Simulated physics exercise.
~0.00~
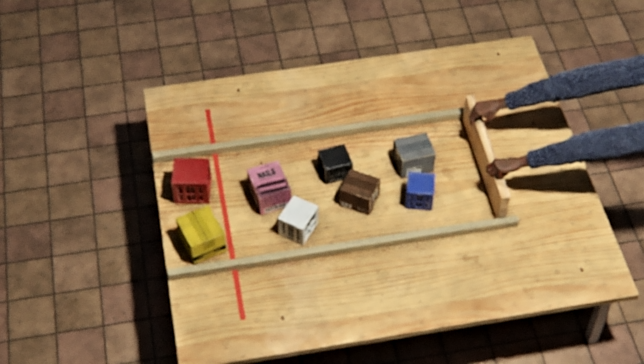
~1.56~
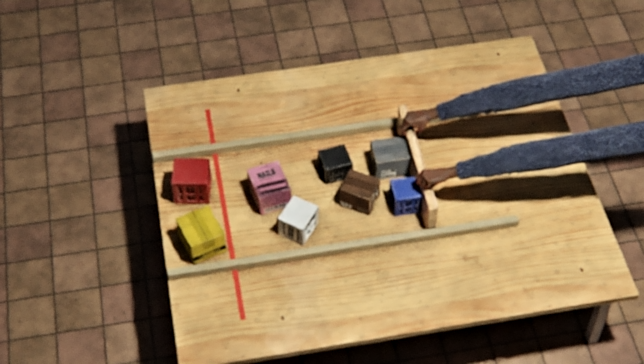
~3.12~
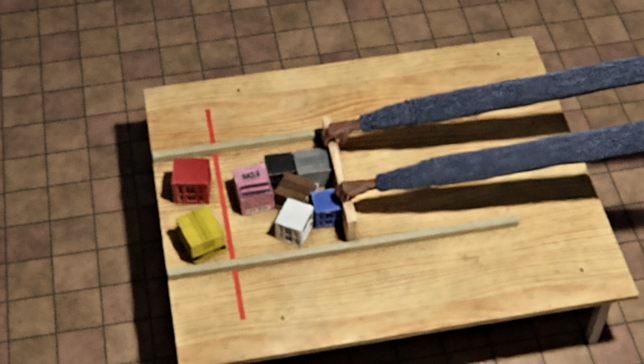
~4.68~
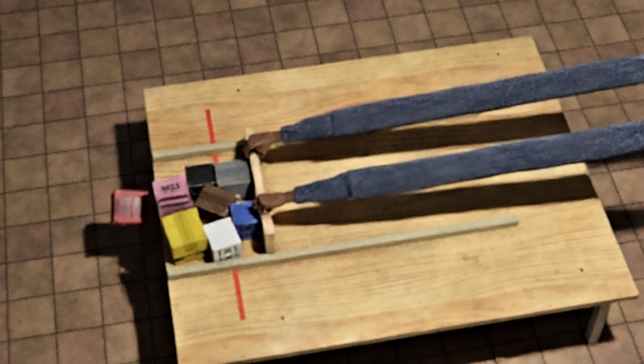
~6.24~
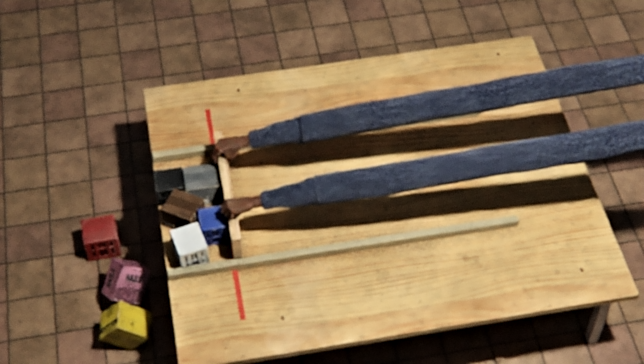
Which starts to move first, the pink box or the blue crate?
The blue crate starts to move first, pushed left by the plank while the pink box is still at rest. The pink box only shifts later, as the boxes bunch together.
